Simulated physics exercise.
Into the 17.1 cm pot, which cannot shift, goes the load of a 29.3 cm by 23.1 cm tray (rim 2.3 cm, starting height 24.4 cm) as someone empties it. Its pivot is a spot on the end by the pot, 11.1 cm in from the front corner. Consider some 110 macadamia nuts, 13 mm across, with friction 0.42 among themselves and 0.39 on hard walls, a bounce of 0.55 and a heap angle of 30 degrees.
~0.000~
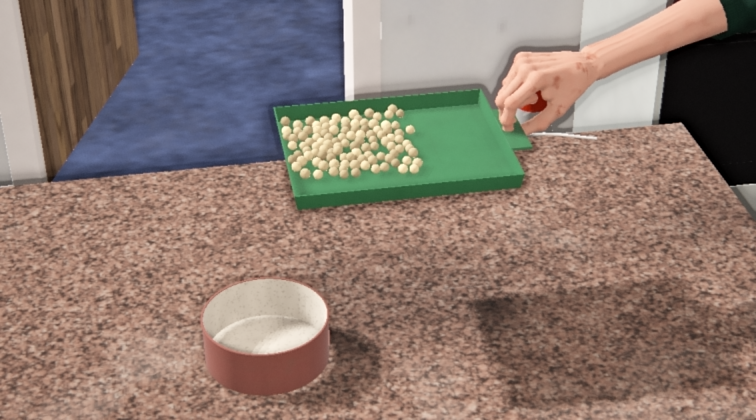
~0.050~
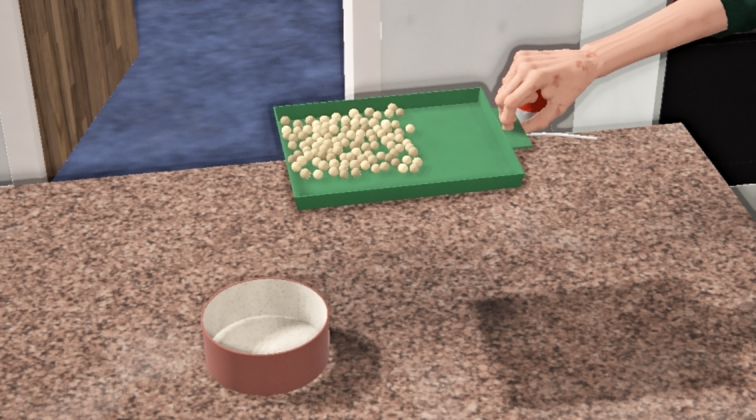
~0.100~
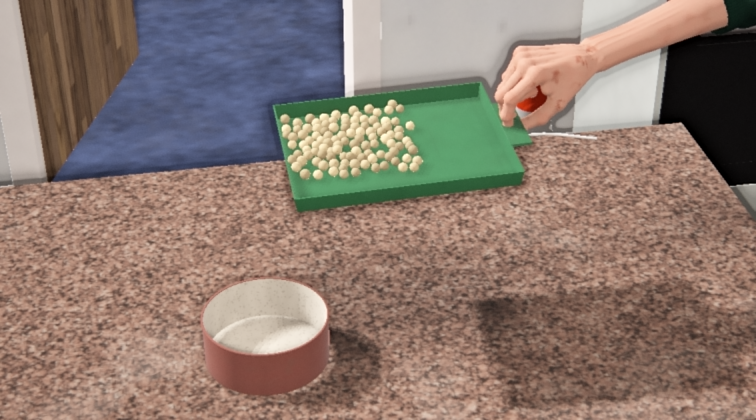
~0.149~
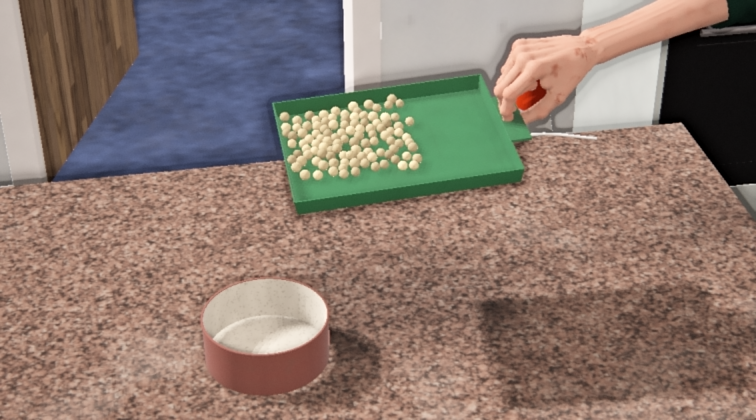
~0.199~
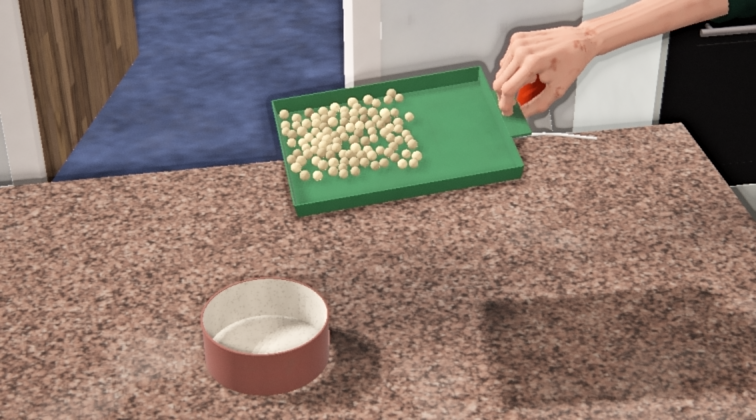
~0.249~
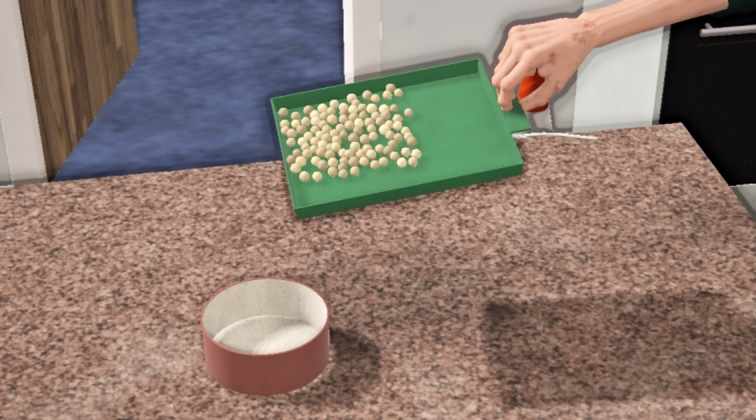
On a speckled stone countertop, a hand at the right tilts a green tray of round, pale nuts slightly, its right side rising and left front corner dipping, while the nuts barely shift and a reddish-brown pot sits still in front.
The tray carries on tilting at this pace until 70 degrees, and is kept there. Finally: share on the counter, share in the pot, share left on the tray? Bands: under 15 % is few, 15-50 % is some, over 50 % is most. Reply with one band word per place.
Counter few, pot few, tray most.
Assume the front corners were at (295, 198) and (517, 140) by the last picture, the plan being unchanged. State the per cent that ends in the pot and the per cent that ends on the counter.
Per cent by place - pot 0, counter 0.
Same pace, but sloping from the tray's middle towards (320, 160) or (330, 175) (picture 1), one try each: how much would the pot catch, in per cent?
First try: About 0 percent; second try: About 0 percent.
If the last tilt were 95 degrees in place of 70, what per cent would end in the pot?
It would land at about 75 percent.
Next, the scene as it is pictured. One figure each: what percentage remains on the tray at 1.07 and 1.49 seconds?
Earlier moment 100, later moment 100.
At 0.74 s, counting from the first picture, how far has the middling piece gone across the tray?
7 cm.
After 0.74 s, tilt 39 degrees; the tray holds 100 %, the pot 0 %.
After 1.07 s, tilt 58 degrees; the tray holds 100 %, the pot 0 %.
After 1.49 s, tilt 70 degrees; the tray holds 100 %, the pot 0 %.
By 1.8 s all is still; counter 0 %, pot 0 %, tray 100 %.
